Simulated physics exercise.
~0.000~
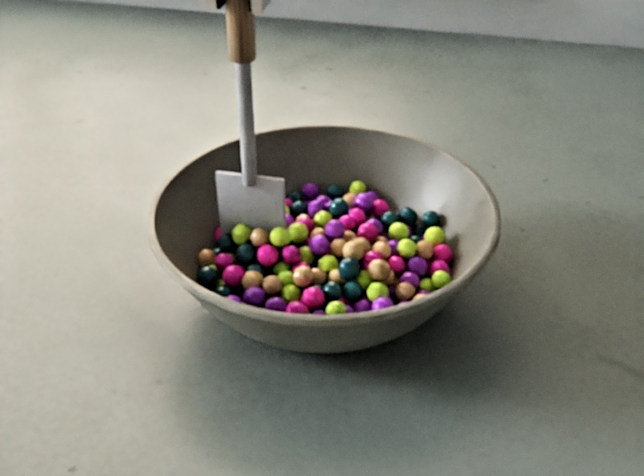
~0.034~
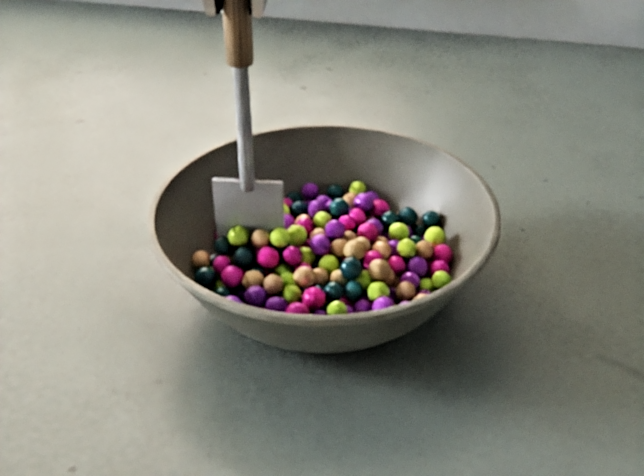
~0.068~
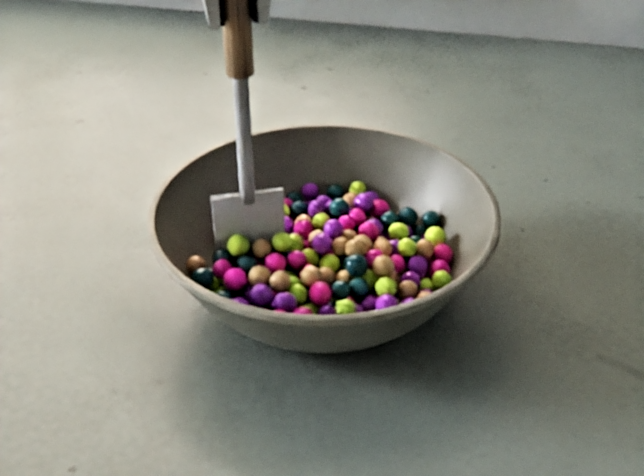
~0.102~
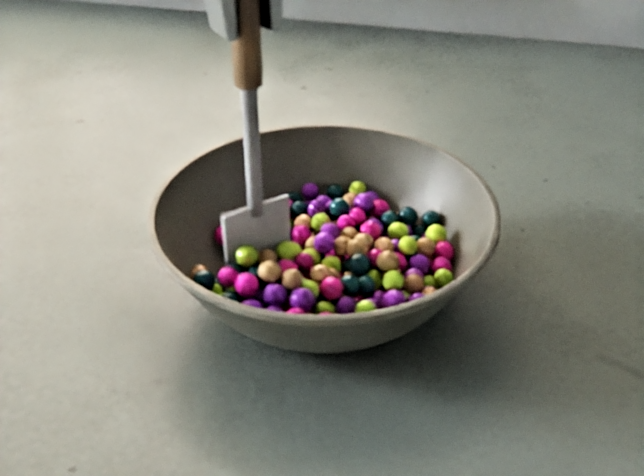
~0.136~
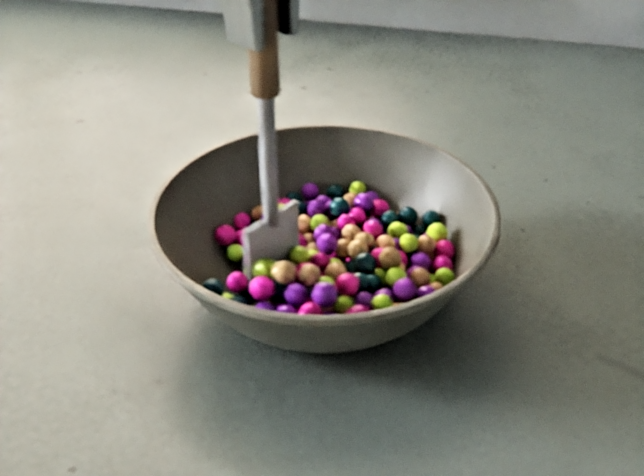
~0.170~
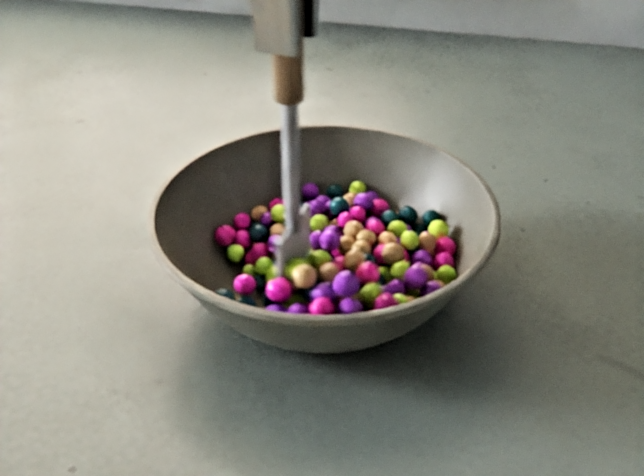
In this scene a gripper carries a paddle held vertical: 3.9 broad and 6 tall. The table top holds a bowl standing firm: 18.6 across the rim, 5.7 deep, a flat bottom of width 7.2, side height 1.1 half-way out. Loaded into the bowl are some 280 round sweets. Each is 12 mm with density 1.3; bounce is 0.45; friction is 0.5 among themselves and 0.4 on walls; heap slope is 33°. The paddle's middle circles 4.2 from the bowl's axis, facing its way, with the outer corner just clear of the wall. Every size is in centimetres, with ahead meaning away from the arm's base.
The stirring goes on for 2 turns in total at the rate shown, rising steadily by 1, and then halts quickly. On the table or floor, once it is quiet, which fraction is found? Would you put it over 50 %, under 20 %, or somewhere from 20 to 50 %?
I would put it under 20 %.
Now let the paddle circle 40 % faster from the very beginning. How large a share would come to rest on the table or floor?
My guess is about 25 per cent.
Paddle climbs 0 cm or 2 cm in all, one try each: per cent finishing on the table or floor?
Estimates: 20 % then 10 %.
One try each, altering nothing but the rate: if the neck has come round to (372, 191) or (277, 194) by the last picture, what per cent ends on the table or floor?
It comes to close to 40 per cent and close to 5 per cent.
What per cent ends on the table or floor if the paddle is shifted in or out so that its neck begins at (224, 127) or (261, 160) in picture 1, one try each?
I'd guess some 15 and 5 percent.
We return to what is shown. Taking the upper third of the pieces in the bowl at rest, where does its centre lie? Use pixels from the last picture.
Centre, approx.: (252, 259).
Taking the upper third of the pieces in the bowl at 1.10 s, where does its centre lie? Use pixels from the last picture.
Top-third centre at approx. (381, 194).
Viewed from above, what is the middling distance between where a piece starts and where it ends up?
Somewhere around 9 centimetres.
After 0.64 s, 332° round, highest piece 7 above the table; 257 in the bowl, 19 on the table or floor, 1 in flight or on the tool.
After 1.10 s, 224° round, highest piece 7 above the table; 250 in the bowl, 26 on the table or floor, 1 in flight or on the tool.
After 1.53 s, 0° round, highest piece 6 above the table; 246 in the bowl, 31 on the table or floor.
After 2.23 s, 0° round, highest piece 6 above the table; 246 in the bowl, 31 on the table or floor.
At rest, 246 in the bowl, 31 on the table or floor. That is 11 % on the table or floor.
